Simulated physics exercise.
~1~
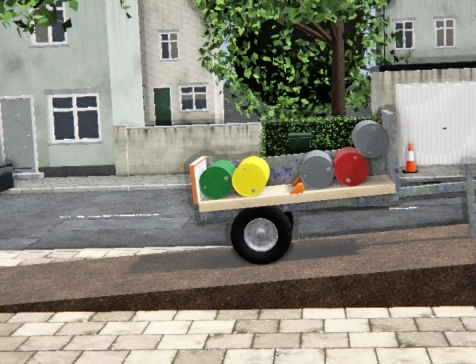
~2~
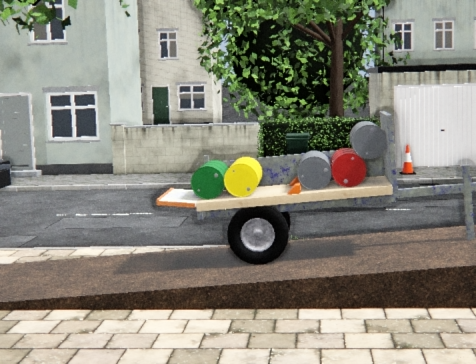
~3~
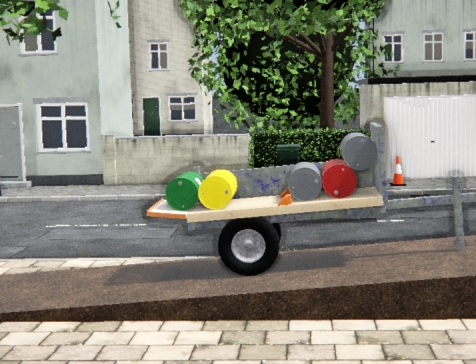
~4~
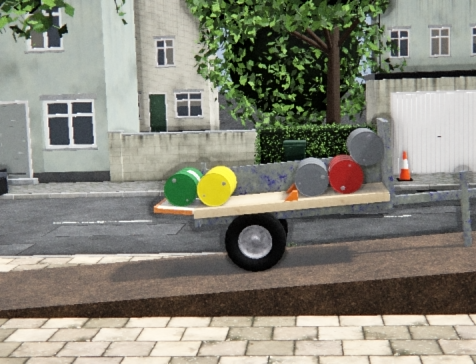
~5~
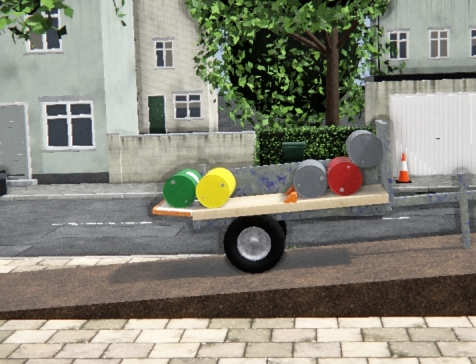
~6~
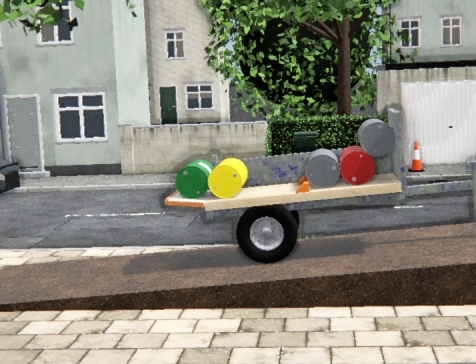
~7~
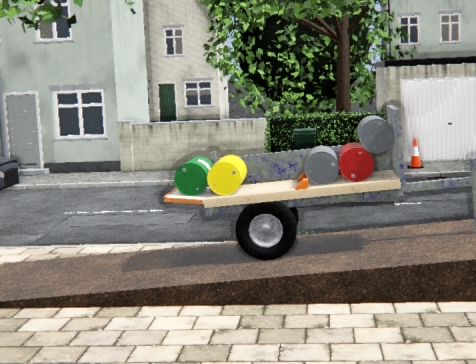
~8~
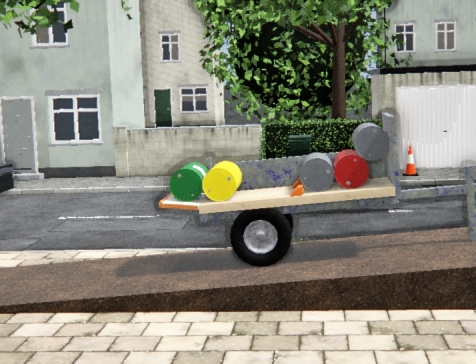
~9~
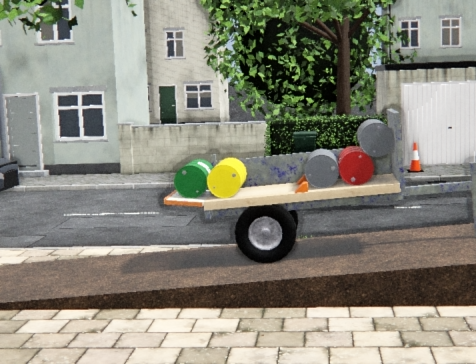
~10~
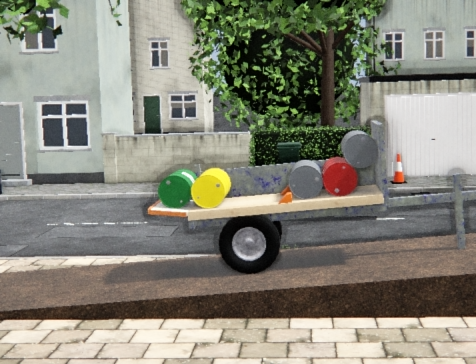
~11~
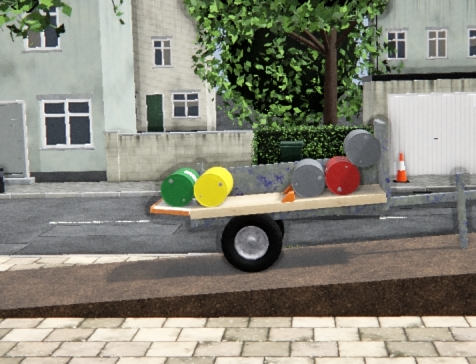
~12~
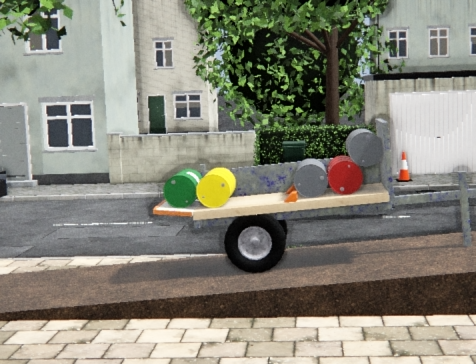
The trailer's tailgate drops open, and the green and yellow drums roll left, stopping aboard.
